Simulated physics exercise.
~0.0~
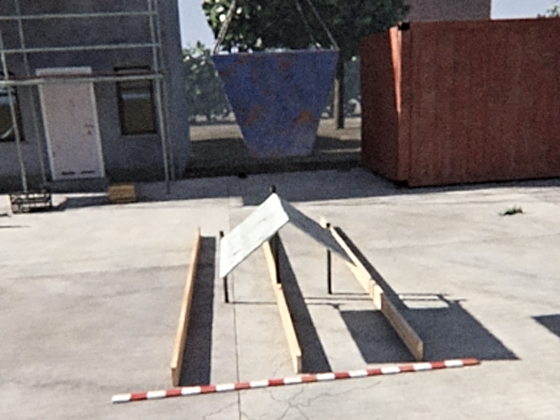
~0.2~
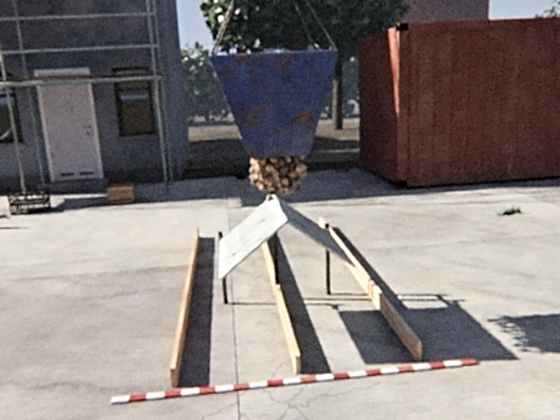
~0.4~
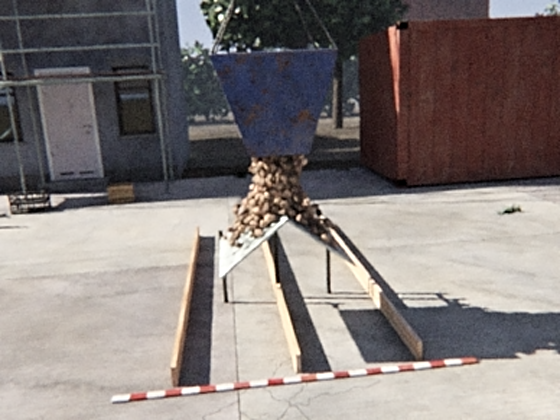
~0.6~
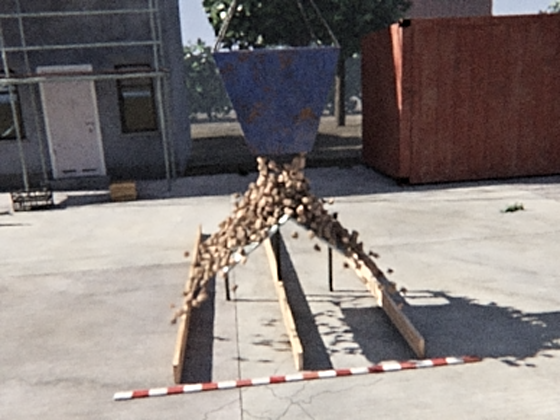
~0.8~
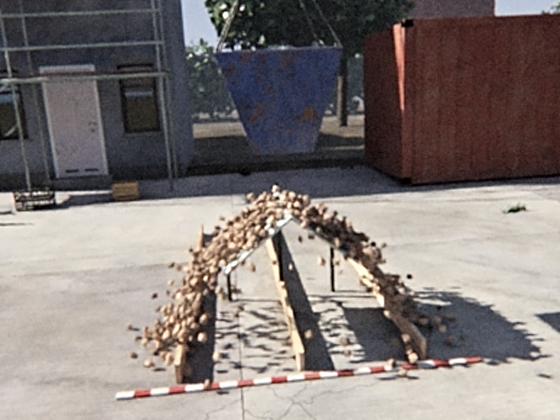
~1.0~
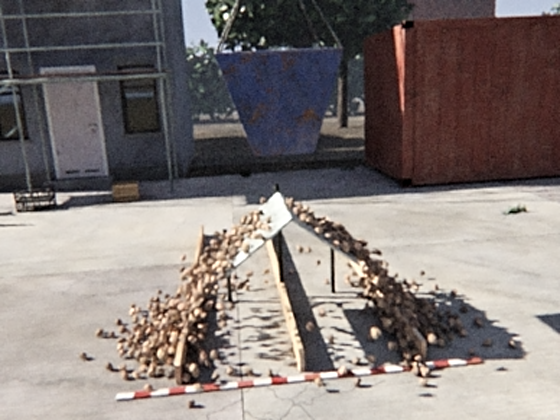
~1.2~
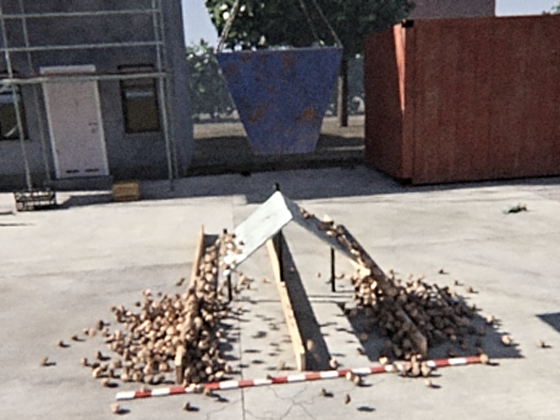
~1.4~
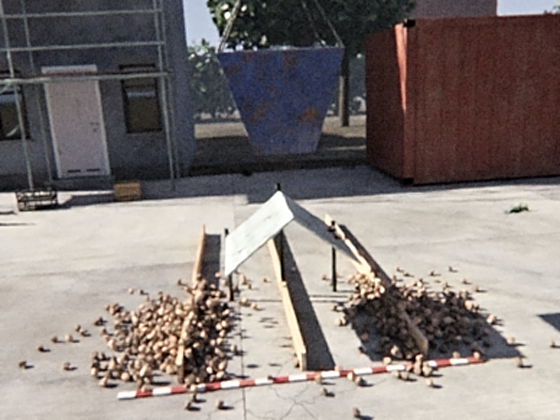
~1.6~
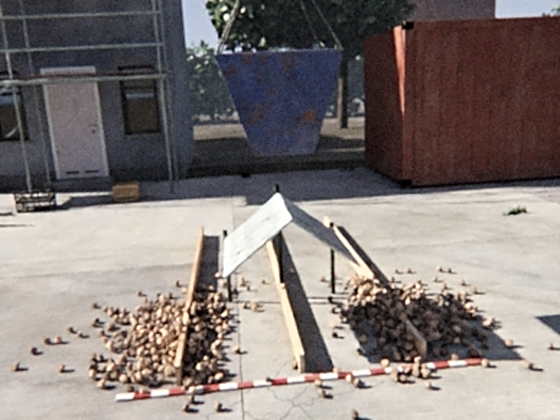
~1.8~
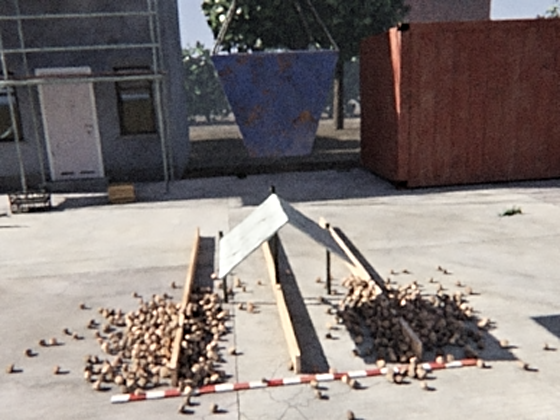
We see a blue skip hanging above a fixed, peaked steel plate as brown stones pour from its bottom, slide down both slopes and spill over the wooden boards, settling in two scattered heaps, left and right, around the outer boards, with the skip empty.
